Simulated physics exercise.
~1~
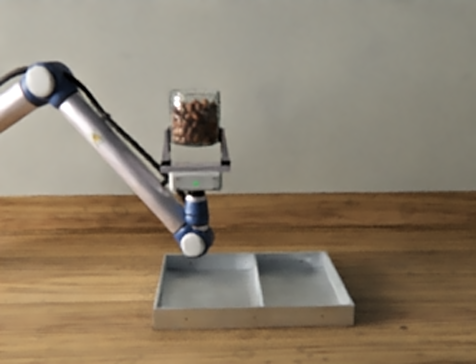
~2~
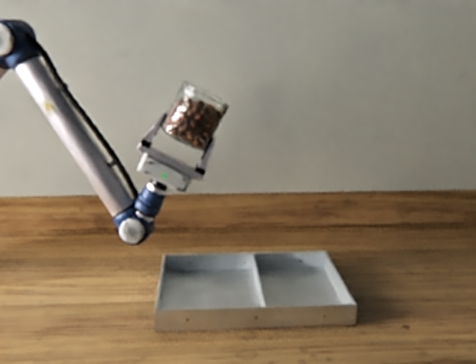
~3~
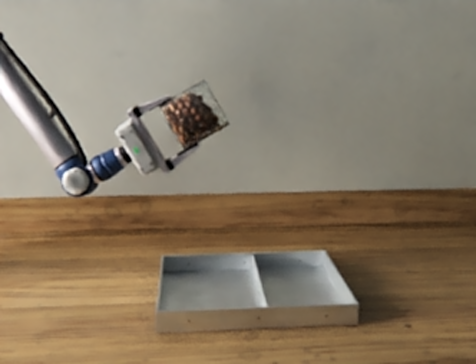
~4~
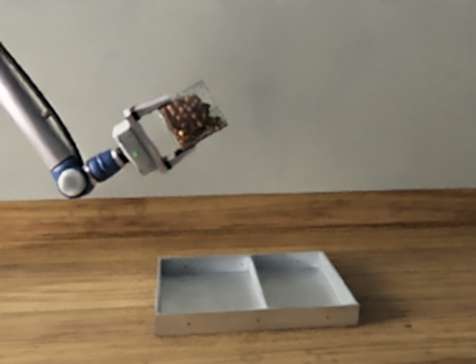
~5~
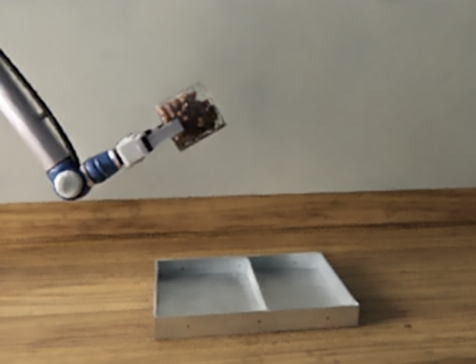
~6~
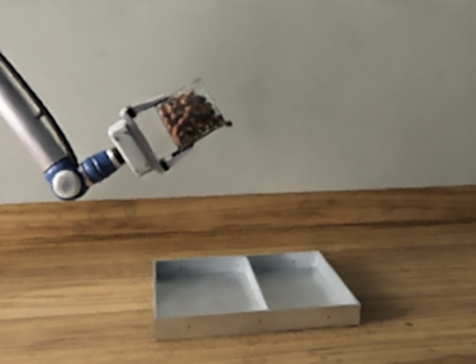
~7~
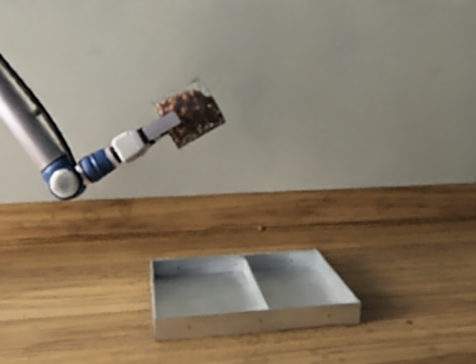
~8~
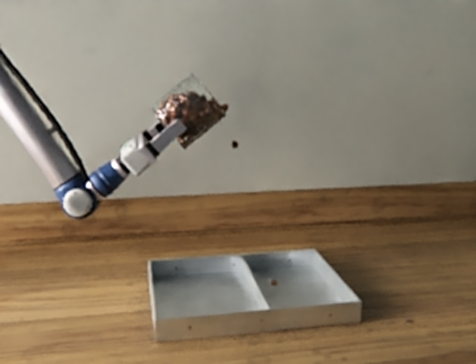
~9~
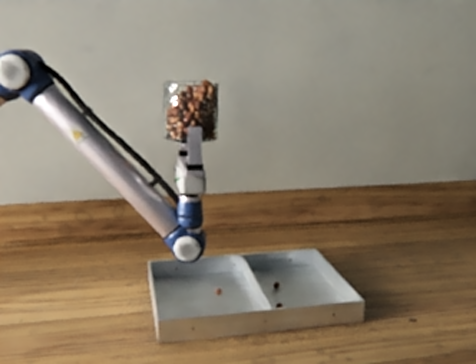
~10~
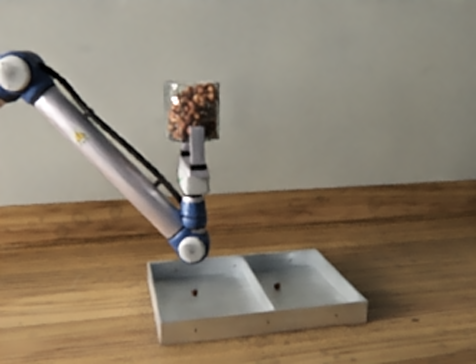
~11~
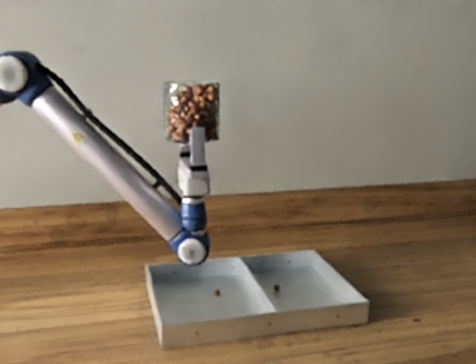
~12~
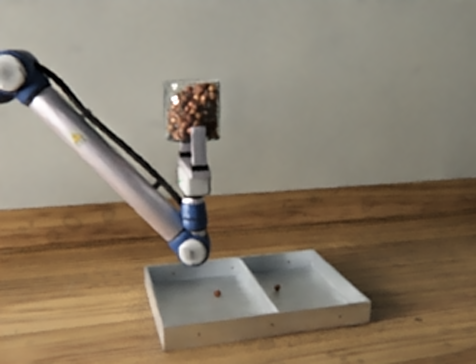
On a wooden table against a grey wall, a robot arm tilted a clear beaker of hazelnuts over a divided tray and twisted it, dropping just a few, then brought it upright, still nearly full, with a couple of nuts lying in the tray.
